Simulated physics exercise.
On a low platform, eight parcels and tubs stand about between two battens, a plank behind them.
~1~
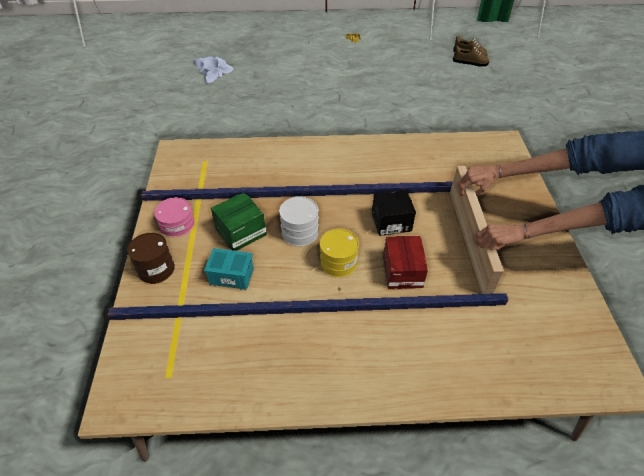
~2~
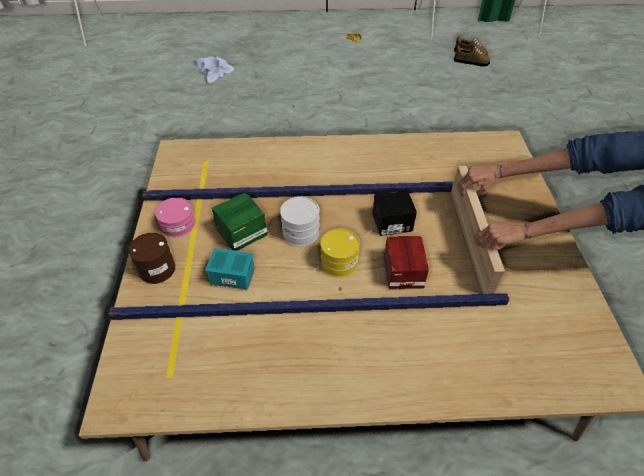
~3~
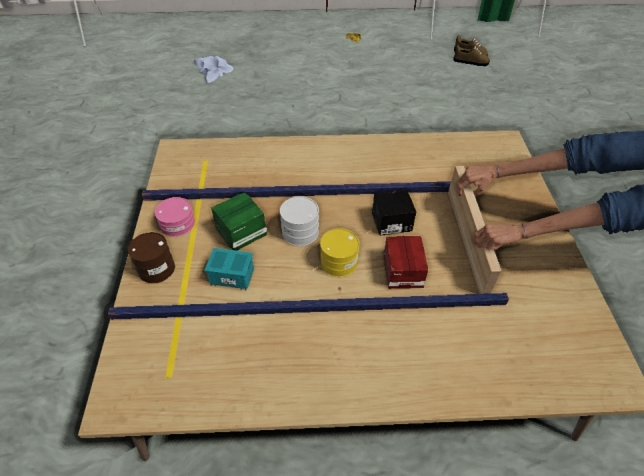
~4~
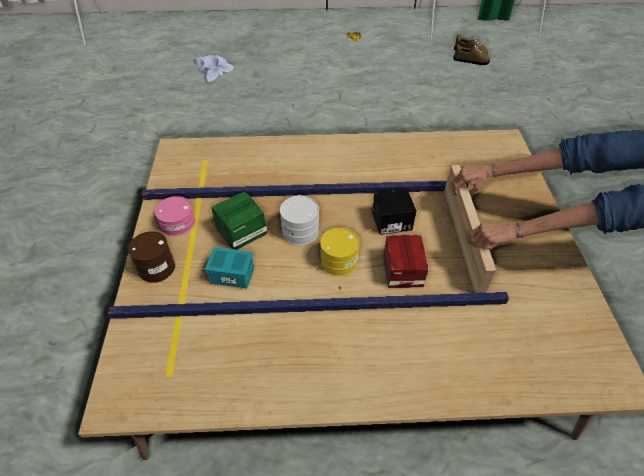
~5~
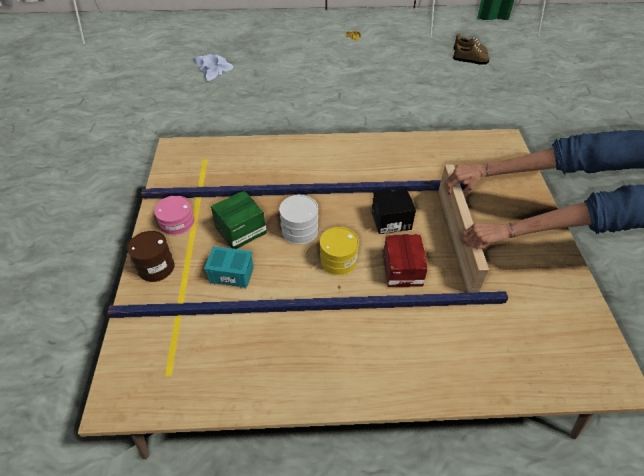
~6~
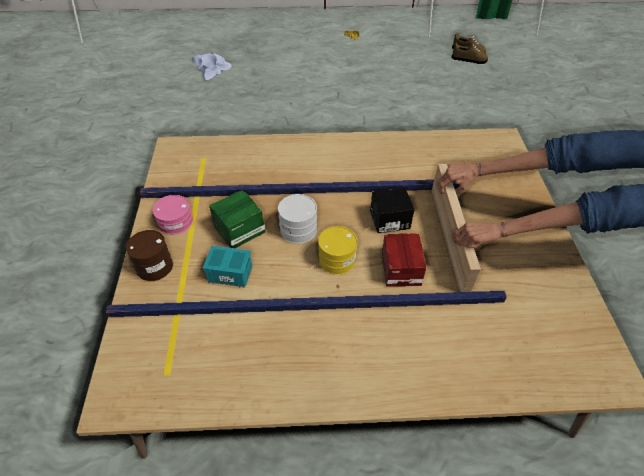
Two hands in blue sleeves grip an upright wooden plank at the right of a low wooden table, seen from above at an angle on a grey floor. Between two dark blue battens stand pink and brown tubs left, green and turquoise boxes, white and yellow tubs centrally, and black and red boxes right, yellow tape crossing near the left. The hands slide the plank slightly left, while the objects stay put and the view barely shifts.
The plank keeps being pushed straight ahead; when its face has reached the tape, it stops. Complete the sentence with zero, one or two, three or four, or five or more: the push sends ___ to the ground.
The push sends three or four to the ground.
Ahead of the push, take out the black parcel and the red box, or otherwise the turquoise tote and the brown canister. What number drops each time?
The first count is 1 and the second is 2.
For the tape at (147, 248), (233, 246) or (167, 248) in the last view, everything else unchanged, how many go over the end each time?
Try by try, 6, 1 and 6.
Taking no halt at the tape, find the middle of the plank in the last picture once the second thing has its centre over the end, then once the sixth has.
The middle sits near (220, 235) at the first moment and near (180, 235) at the second.
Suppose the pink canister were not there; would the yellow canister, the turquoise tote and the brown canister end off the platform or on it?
Note: Yellow canister stays up top / turquoise tote falls away / brown canister falls away.
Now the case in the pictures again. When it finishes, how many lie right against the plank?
2.
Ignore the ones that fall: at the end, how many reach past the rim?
2 is the number.
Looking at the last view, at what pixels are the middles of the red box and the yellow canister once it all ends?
The red box finishes at (163, 269); the yellow canister finishes at (128, 255).
Early on, none off yet; brown canister at rest near (150, 256); pink canister at rest near (173, 215); turquoise tote at rest near (229, 267).
A while later, none off yet; brown canister at rest near (150, 256); pink canister at rest near (173, 215); turquoise tote travelled a little near (211, 271).
Further along, none off yet; brown canister travelled a little near (141, 251); pink canister leaning a little near (123, 206); turquoise tote travelled well along near (150, 281).
Finally, the number that fall off is three or four; lost, green box, turquoise tote, pink canister and brown canister.
